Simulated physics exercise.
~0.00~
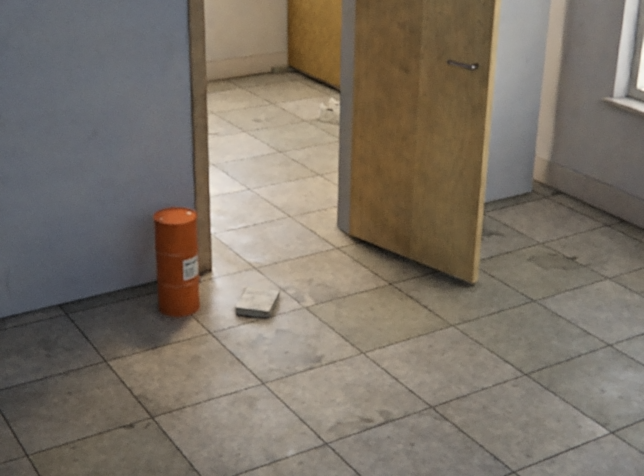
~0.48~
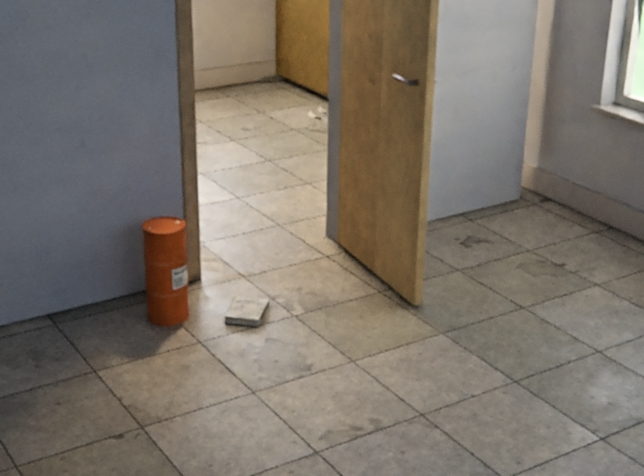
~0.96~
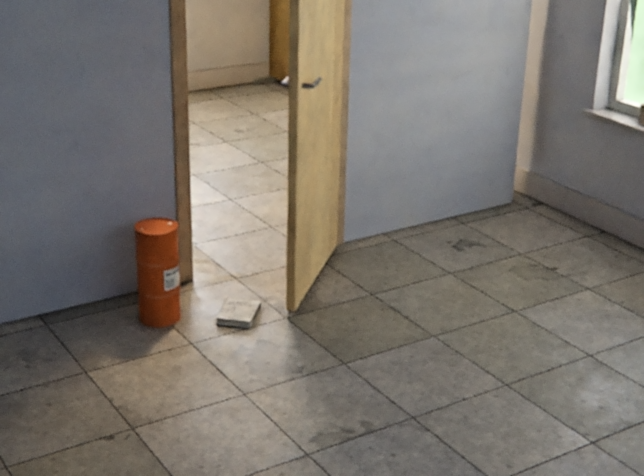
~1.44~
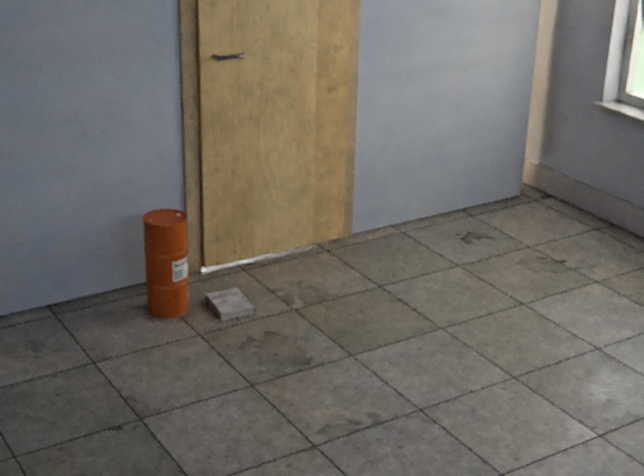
A wooden door stands wide open in a room with blue-grey walls and a tiled floor, with an orange canister and a small white book near the doorway. With no one in sight, the door swings toward its frame, steadily narrowing the view into the bright room beyond. As it closes the last stretch, the book shifts slightly left, toward the canister. The door ends fully shut, with a thin strip of light showing beneath it. The canister still stands upright where it was, and the book lies flat just beside it.
